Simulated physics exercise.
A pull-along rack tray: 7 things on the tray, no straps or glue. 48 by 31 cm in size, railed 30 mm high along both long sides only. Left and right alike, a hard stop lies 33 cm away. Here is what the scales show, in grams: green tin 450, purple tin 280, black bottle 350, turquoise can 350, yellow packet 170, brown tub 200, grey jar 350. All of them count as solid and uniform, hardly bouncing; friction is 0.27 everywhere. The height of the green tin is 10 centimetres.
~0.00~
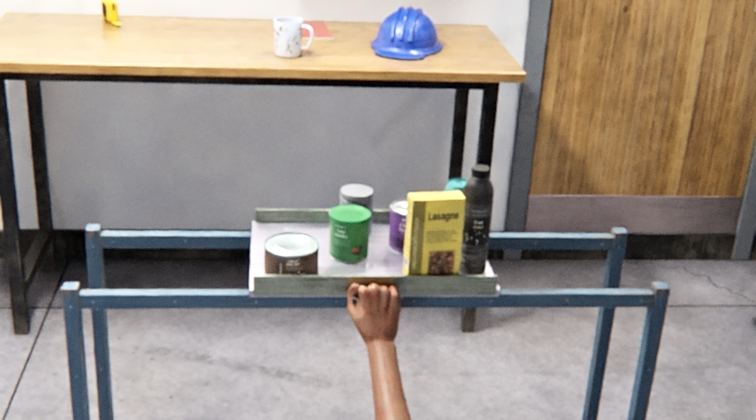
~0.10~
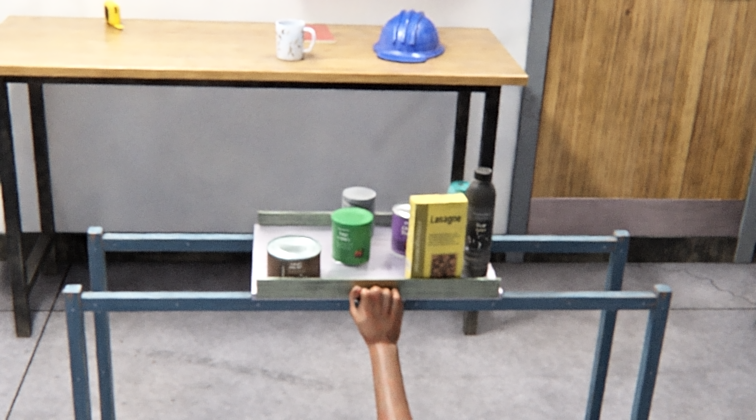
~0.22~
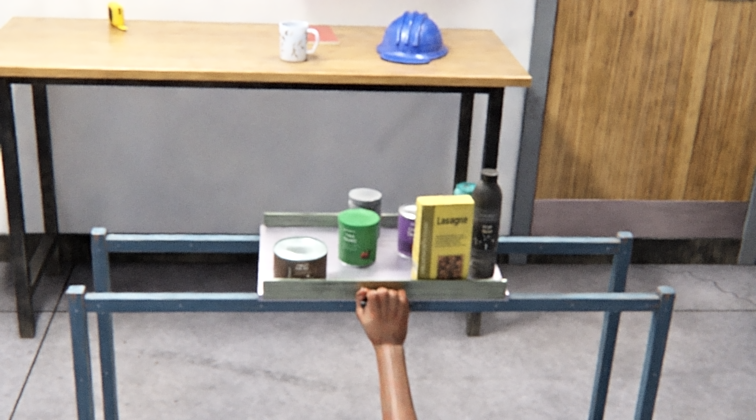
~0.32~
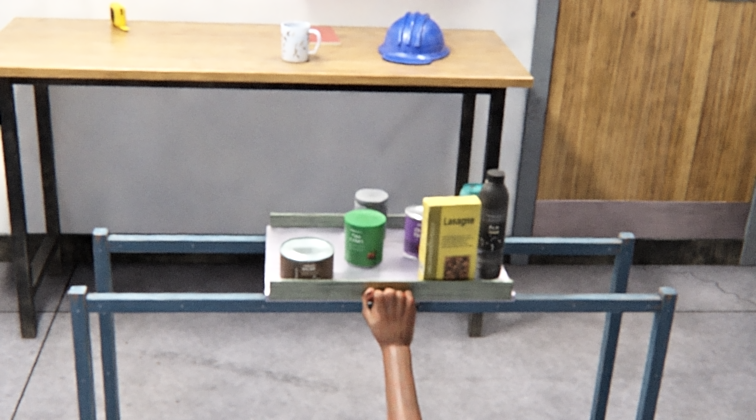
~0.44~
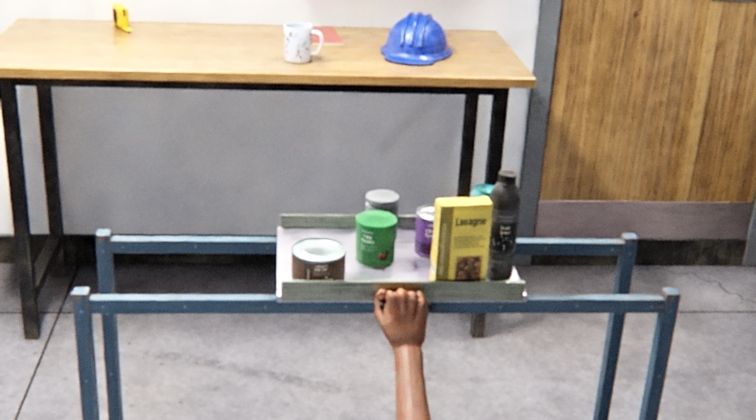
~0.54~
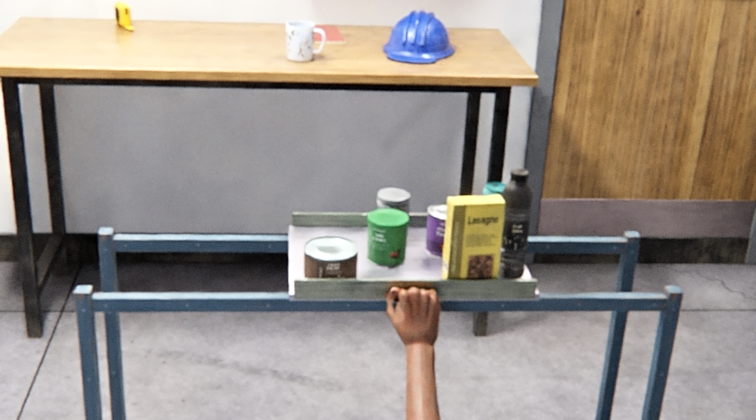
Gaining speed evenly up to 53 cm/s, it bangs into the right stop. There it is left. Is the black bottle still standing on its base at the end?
No, it goes over.
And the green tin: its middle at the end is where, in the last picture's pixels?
About (539, 239).
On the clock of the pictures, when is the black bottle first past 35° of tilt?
Answer: About 1.6 s.
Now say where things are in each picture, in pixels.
In the first frame, tray midway; black bottle (476, 219); green tin (349, 234).
In the second frame, tray midway; yellow packet (436, 242).
In the third frame, tray 1 cm right; brown tub (300, 262).
In the fourth frame, tray 2 cm right; green tin (364, 239).
In the fifth frame, tray 3 cm right; yellow packet (461, 245).
In the sixth frame, tray 5 cm right; black bottle (514, 223); brown tub (331, 262).
After 1.34 s, tray 33 cm right; black bottle slid 3 cm near (659, 224); yellow packet slid 3 cm; turquoise can slid 3 cm.
After 1.74 s, tray 33 cm right; black bottle now off the tray; yellow packet slid 5 cm; purple tin slid 5 cm.
At rest (2.1 s), off the tray and tipped over, black bottle; the other 6 in place, give or take 5 cm.
